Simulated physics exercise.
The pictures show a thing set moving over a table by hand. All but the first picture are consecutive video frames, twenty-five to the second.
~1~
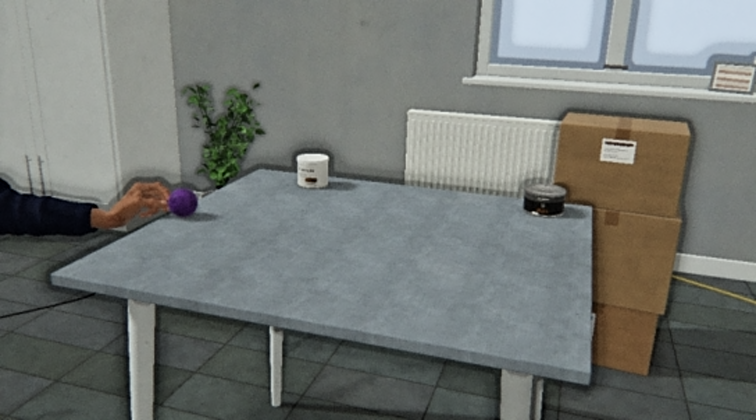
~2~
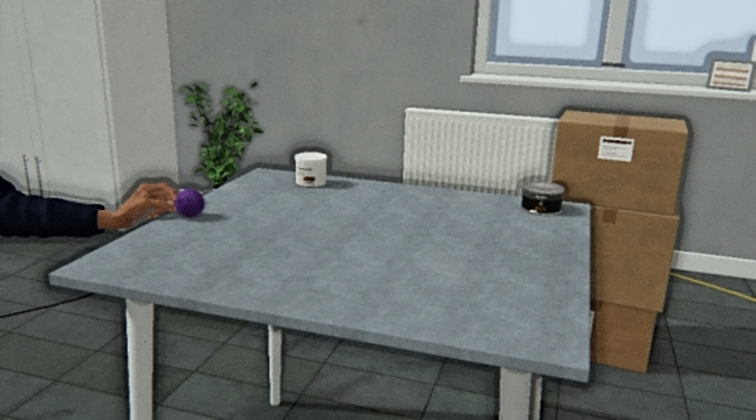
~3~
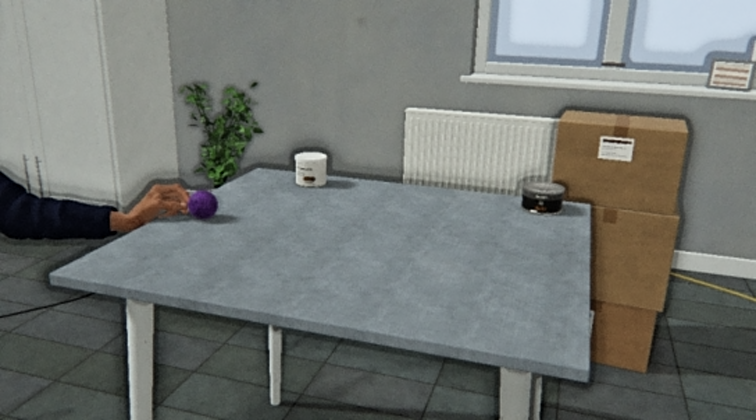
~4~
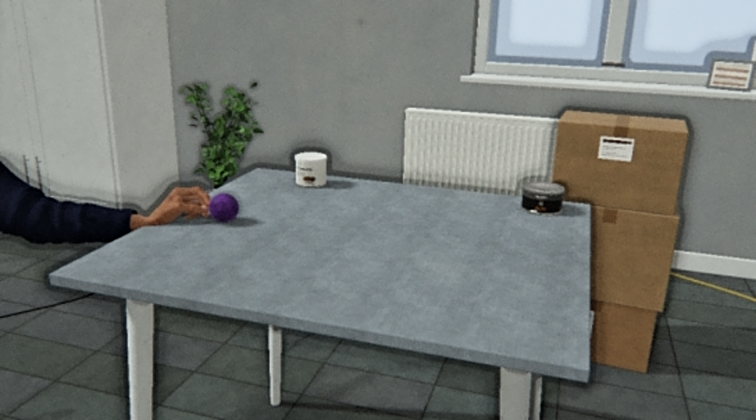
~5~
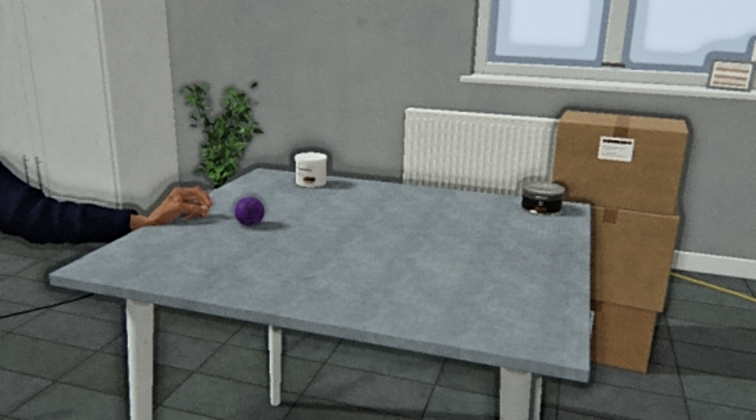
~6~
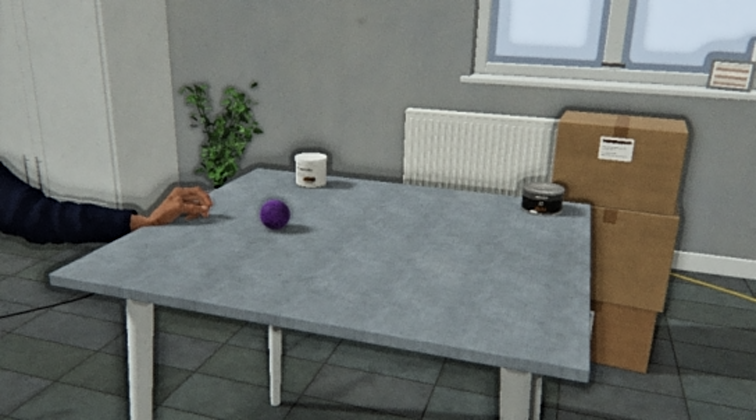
On a grey table in a grey-walled room, a hand pushes a purple ball rightward and releases it, the ball rolling on.
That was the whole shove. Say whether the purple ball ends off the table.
The purple ball falls off the table.
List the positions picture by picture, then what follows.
In the first frame, under the hand; purple ball (183, 203).
In the second frame, under the hand; purple ball (190, 203).
In the third frame, under the hand; purple ball (203, 205).
In the fourth frame, purple ball (224, 208).
In the fifth frame, purple ball (249, 211) displaced about its own width.
In the sixth frame, purple ball (275, 215) displaced well along.
Then, 0.20 s past the last view, purple ball displaced well along near (406, 232).
Then, 0.40 s past the last view, purple ball displaced well along near (538, 249).
Then, 0.70 s past the last view, purple ball now off the table.
Then, 0.90 s past the last view, things are still on the move.
Finally, off the table, purple ball.
